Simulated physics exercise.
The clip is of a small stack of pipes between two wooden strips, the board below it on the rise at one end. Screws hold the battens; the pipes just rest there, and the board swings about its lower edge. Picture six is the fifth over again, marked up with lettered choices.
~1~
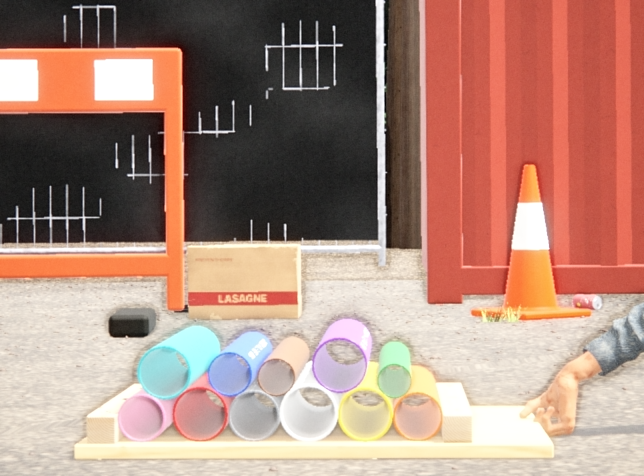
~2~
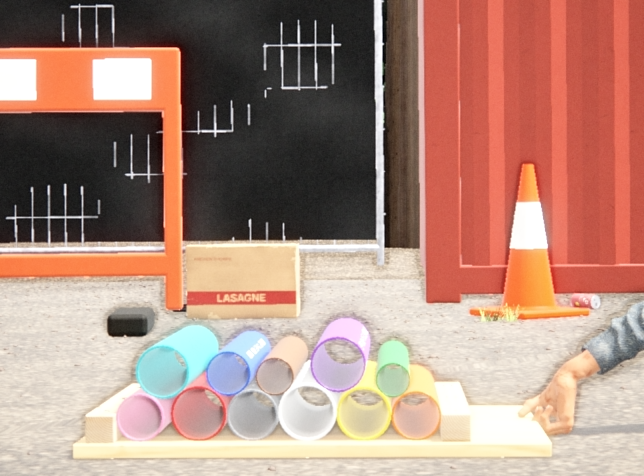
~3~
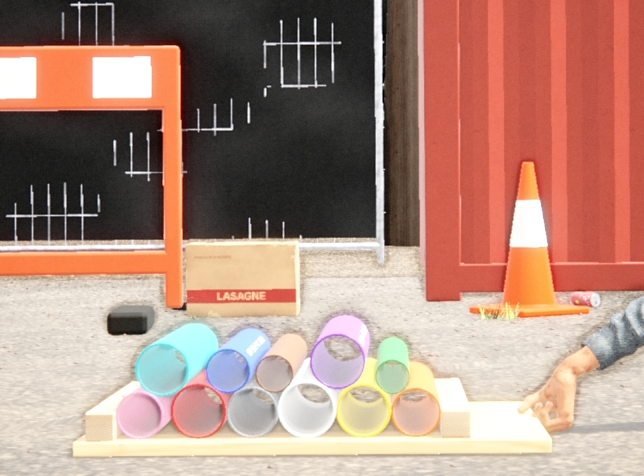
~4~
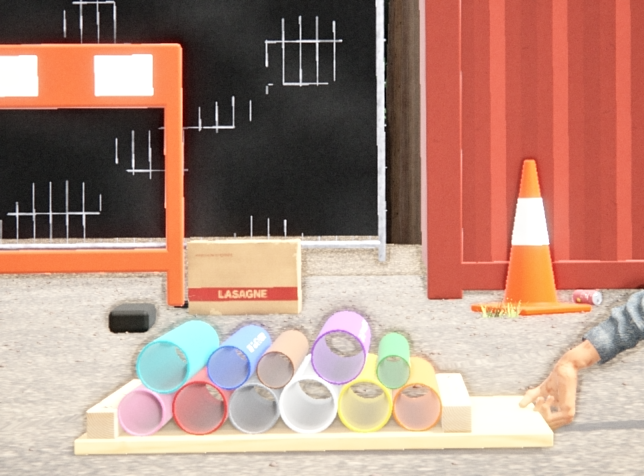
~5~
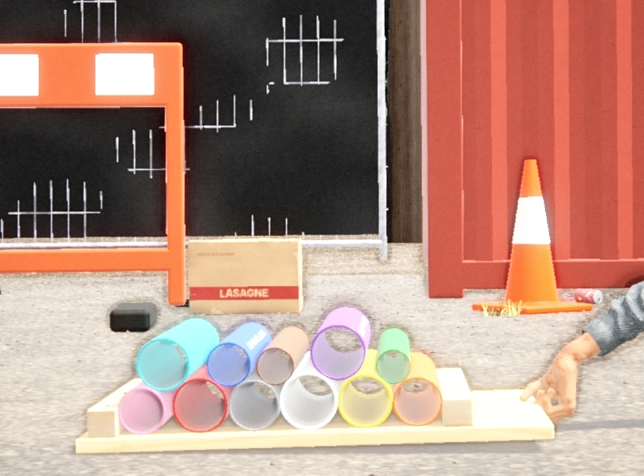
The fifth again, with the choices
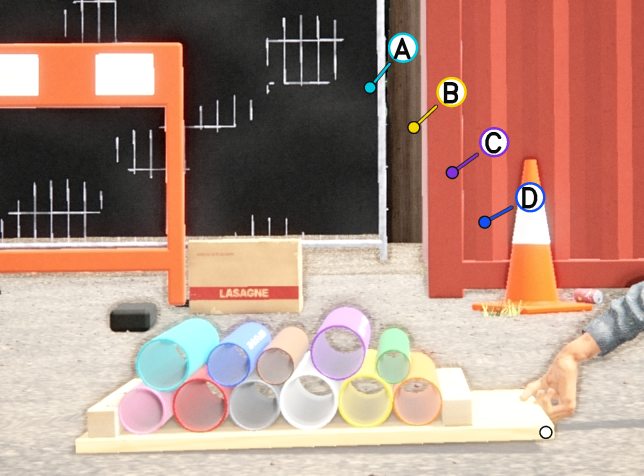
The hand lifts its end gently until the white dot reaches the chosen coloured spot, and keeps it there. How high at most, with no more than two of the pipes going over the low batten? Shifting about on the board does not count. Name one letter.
At most to D.
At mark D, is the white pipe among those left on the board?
The white pipe: Yes.
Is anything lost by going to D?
Yes, at D.
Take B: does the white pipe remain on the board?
Yes, with B.
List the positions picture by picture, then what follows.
Pink pipe (142, 418); red pipe (200, 414); grey pipe (254, 416), in the first frame.
Grey pipe (253, 415); white pipe (307, 412), in the second frame.
Board (317, 414); yellow pipe (363, 410); orange pipe (416, 412); turquoise pipe (163, 370), in the third frame.
Board (319, 410); pink pipe (141, 413); red pipe (200, 408), in the fourth frame.
Board (319, 406); pink pipe (142, 411); red pipe (200, 406), in the fifth frame.
On the marked copy, A at (370, 88); B at (414, 127); C at (452, 173); D at (485, 222); the white dot at (546, 432).
Taking D. A third of the way, board at 17°.
Two thirds of the way, board at 28°.
When it is over, board at 28°, one over the low batten (turquoise).
As for the rest, A five over the low batten; B five over the low batten; C four over the low batten (blue, turquoise, purple, brown).
